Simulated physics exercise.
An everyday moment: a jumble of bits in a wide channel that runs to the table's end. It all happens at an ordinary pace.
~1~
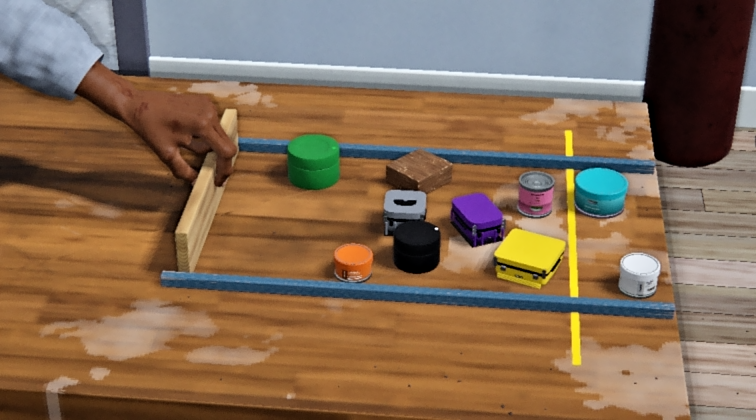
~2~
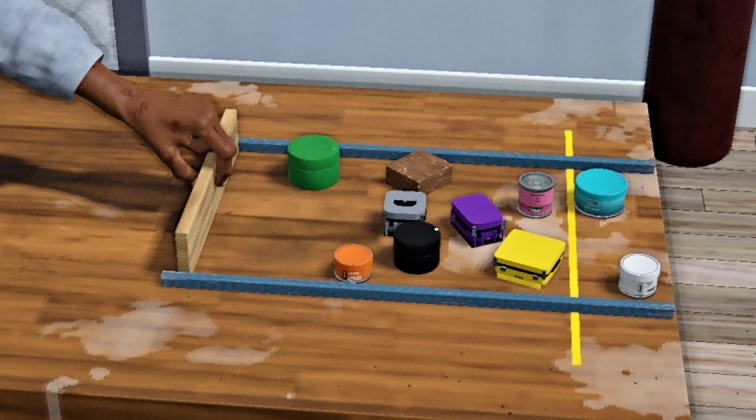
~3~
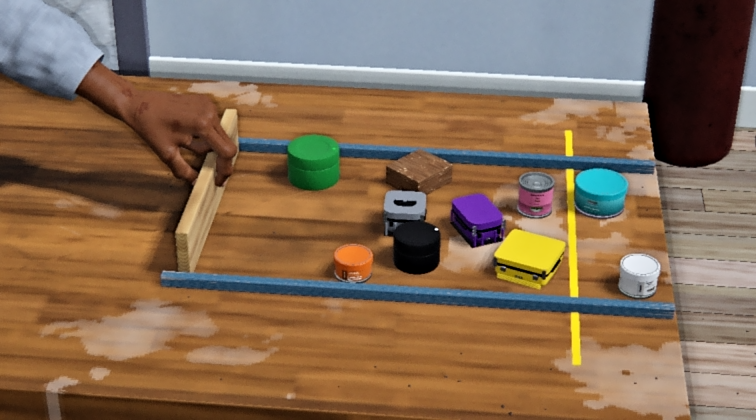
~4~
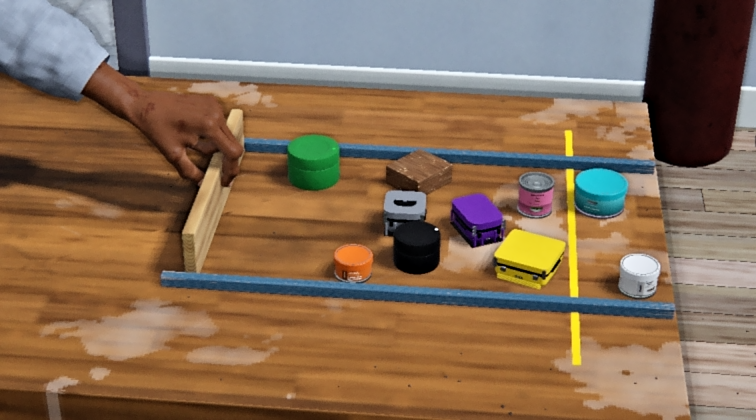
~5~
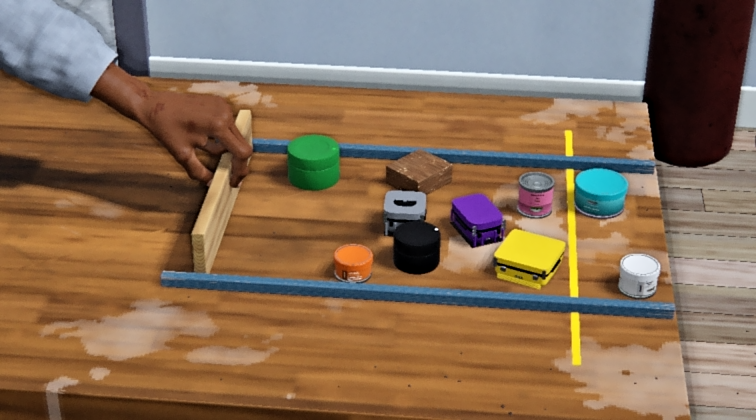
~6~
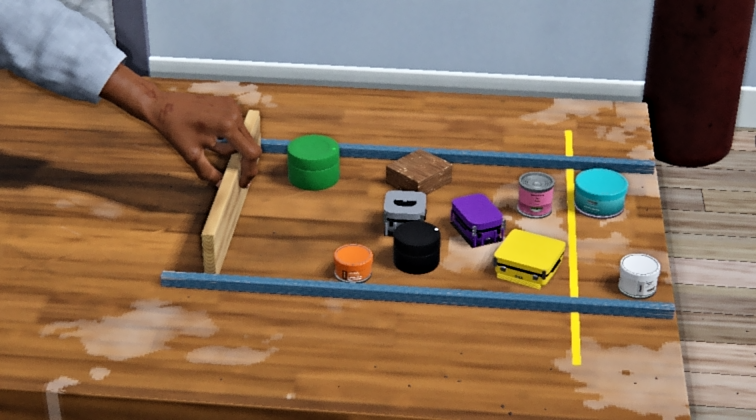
A hand holds a wooden board still, then slides it slightly right toward scattered containers.
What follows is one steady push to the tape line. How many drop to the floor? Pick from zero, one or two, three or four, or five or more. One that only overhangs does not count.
As it turns out, the number that fall off is one or two.
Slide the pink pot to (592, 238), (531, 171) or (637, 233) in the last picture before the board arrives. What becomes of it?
Place by place, it holds on; comes down; does not fall.
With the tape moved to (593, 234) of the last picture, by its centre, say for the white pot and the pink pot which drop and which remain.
The white pot tumbles off; the pink pot does not fall.
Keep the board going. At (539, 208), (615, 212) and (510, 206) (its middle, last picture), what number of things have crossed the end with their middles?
Past the end: 0, 5 and 0.
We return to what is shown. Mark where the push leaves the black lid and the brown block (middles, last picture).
The black lid at (597, 255), the brown block at (643, 179).
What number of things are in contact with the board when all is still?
It touches 5.
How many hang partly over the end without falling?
It comes to 2.
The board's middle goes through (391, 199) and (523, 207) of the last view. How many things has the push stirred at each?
At the one place 5, at the other 10.
A little later, none off yet; white pot at rest near (639, 276); turquoise tin at rest near (600, 194); pink pot at rest near (536, 195).
When it is over, the number that fall off is one or two; down, white pot.
